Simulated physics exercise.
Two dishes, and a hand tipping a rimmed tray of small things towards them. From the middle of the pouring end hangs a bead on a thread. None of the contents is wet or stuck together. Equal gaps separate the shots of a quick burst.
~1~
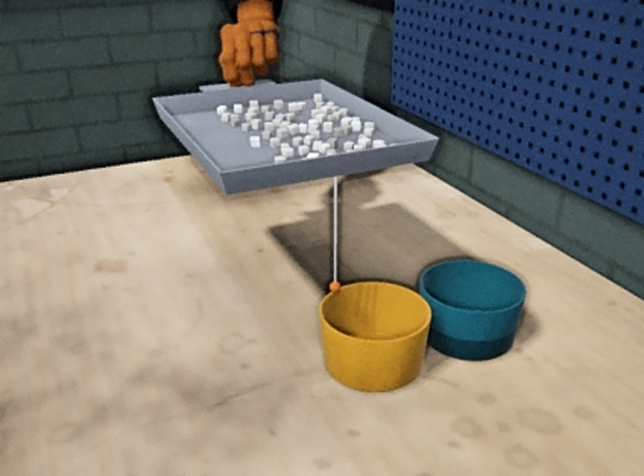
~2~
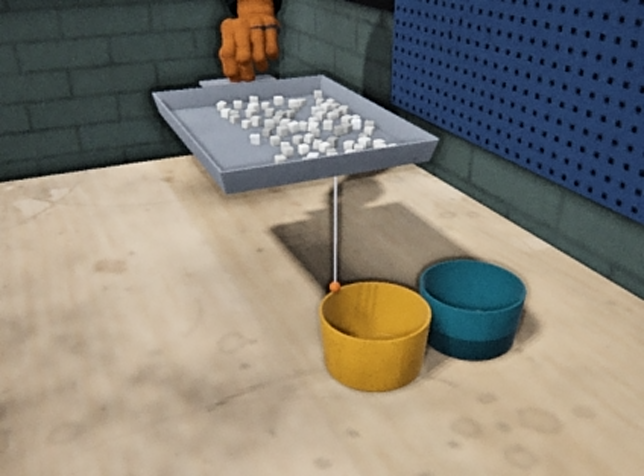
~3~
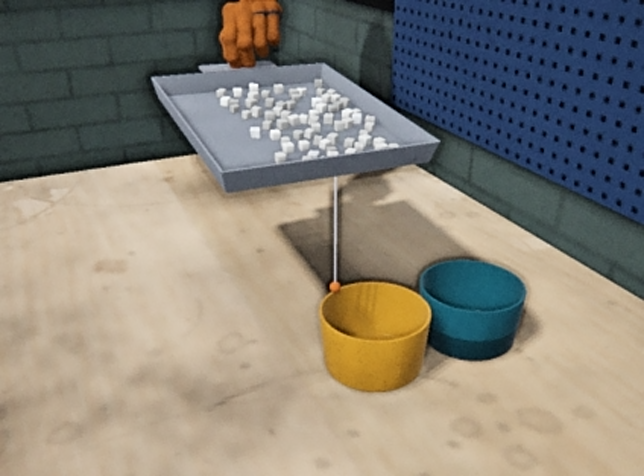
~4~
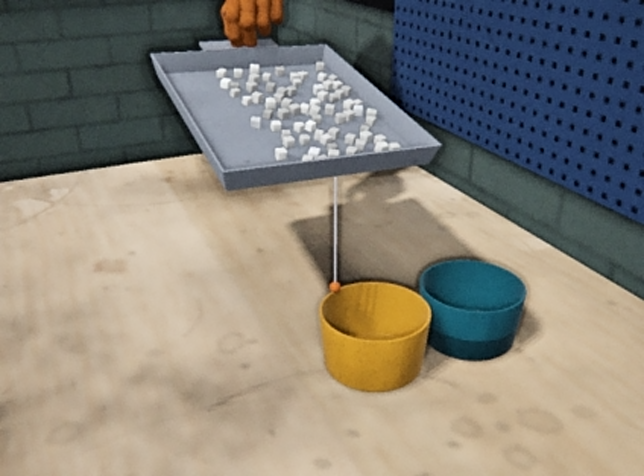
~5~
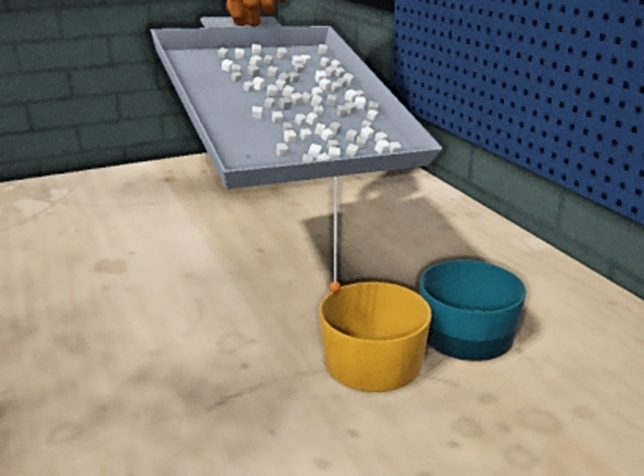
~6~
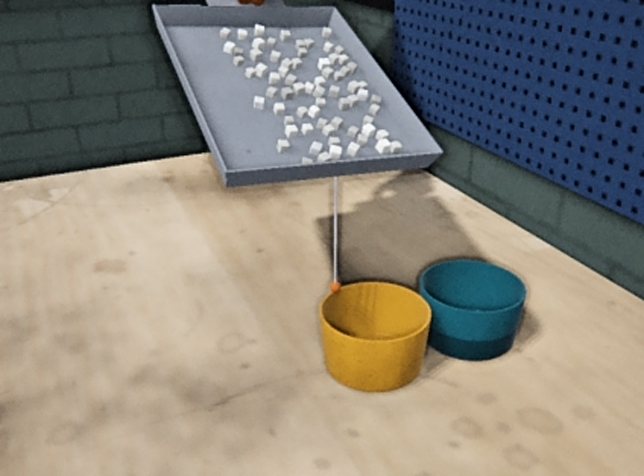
A grey rimmed tray scattered with small white cubes hangs above a pale wooden worktop, seen from slightly above, with dark green brick walls and a blue pegboard behind. Below it, a yellow dish stands left of a teal one, near an orange bead on a thread. An orange hand steadily raises the tray's far end, tilting it towards the viewer, while the dishes and camera stay still.
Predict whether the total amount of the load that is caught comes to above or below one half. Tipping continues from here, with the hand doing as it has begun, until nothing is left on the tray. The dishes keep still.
The dishes secure over fifty percent.
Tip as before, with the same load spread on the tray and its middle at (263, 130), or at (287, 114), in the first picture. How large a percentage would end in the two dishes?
Roughly 60 per cent, then 80 per cent.
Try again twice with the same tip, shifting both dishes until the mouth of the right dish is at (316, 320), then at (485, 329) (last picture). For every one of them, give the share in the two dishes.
10 and 30 in a hundred.
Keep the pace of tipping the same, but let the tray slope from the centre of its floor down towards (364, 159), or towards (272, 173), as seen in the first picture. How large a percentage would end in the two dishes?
First heading roughly 70 %, second roughly 0 %.
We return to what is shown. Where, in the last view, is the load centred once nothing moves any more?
Centre at rest: Close to (402, 356).
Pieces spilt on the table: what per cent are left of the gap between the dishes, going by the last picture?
Left fraction: Around 40 per cent.
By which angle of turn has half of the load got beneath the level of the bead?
It is at around 120 degrees by then.
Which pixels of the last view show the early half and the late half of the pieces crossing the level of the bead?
Earlier half at (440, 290), later half at (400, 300).
Soon after the last picture, tray tipped steeply; nearly all on the tray; a stray few in the air.
A little later, tray tipped past a quarter turn; about half on the tray; a small part in the left dish; a small part in the right dish; a small part outside both; a small part in the air.
Later still, tray tipped past a quarter turn; about half in the left dish; about a third in the right dish; about a quarter outside both.
At rest, tray tipped past a quarter turn; about half in the left dish; about a third in the right dish; about a quarter outside both.
